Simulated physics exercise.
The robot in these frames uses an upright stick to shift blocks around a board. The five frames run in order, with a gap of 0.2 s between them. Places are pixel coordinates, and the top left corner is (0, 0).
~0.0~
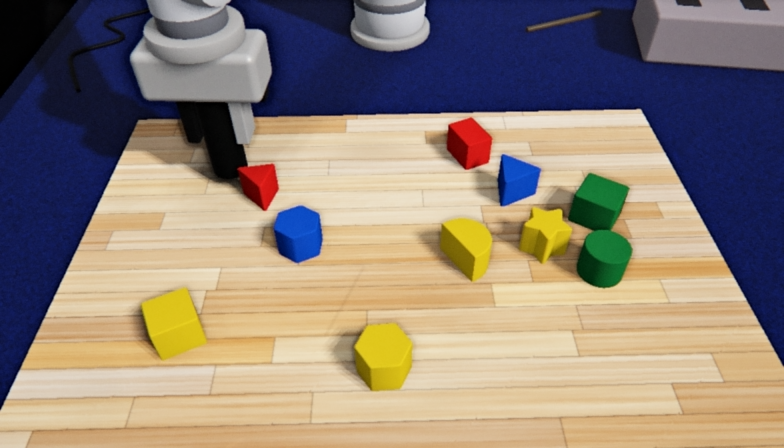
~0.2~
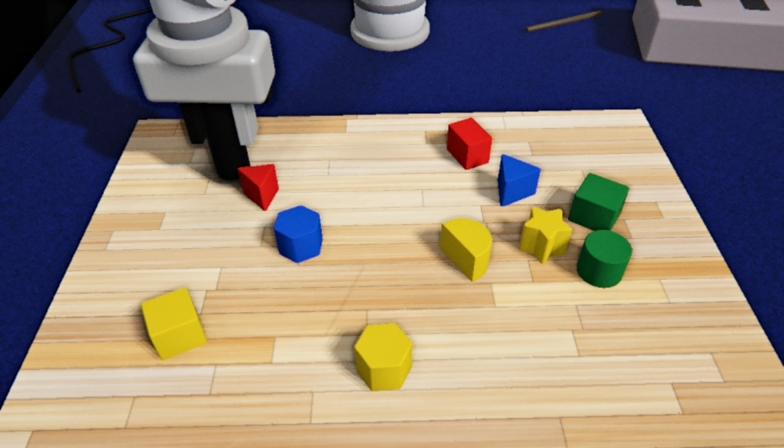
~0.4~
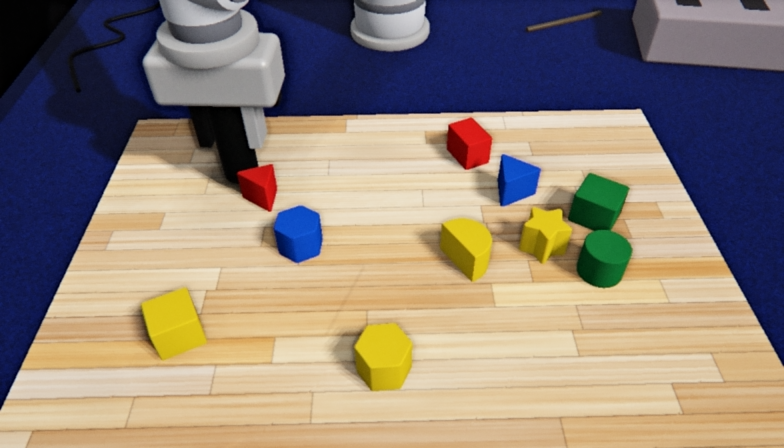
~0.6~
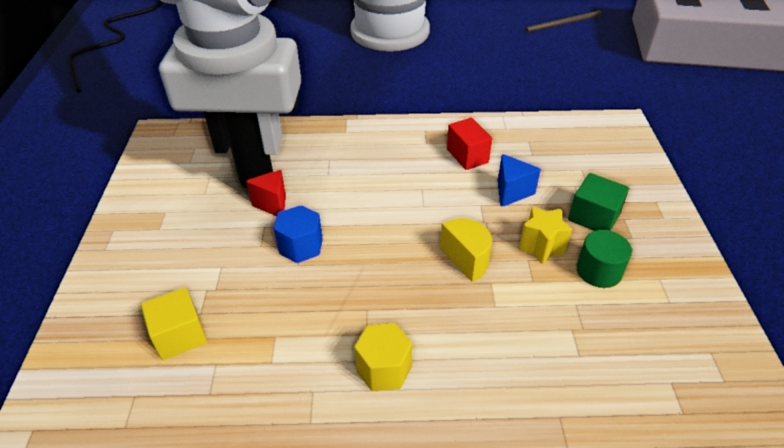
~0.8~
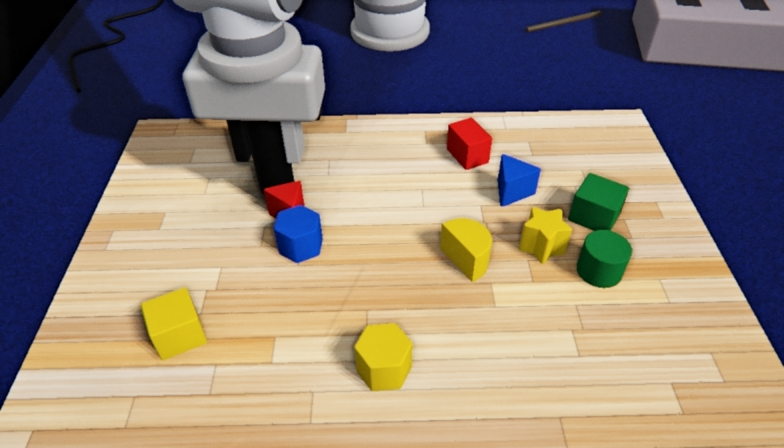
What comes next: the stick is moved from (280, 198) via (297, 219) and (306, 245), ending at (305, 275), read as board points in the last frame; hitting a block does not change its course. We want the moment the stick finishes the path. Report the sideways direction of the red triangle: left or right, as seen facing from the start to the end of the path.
Slides left.
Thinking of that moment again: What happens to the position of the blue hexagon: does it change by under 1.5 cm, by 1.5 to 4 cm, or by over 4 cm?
Once the path is done, the blue hexagon lies more than 4 cm from its present place.
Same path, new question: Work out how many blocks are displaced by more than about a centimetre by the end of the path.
That's two.
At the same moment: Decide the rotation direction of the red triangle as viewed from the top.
Overhead view: Anti-clockwise.
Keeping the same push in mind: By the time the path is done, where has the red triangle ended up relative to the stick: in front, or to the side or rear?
The stick has lost it.
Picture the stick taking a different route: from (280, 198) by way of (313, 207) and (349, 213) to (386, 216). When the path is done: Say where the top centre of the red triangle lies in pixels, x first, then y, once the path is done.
Answer: (330, 208).
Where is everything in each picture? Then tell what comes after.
Tip of the stick (231, 170), middles of tops, red triangle (257, 172), blue hexagon (297, 221), in the first picture.
Stick (234, 171), nothing pushed, in the second picture.
Stick (243, 174), red triangle (258, 174), in the third picture.
Stick (257, 180), red triangle (268, 181), in the fourth picture.
Stick (278, 188), red triangle (286, 191), blue hexagon (297, 221), in the fifth picture.
The first path, step by step. One third of the way, stick (295, 209); red triangle (312, 210), turned 25° anticlockwise; blue hexagon (307, 235), turned 45° clockwise.
Two thirds of the way, stick (304, 235); red triangle (337, 223), turned 40° anticlockwise; blue hexagon (316, 249), turned 85° clockwise.
At the end, stick (304, 265); red triangle (338, 228), turned 70° anticlockwise; blue hexagon (329, 274), turned 55° clockwise.
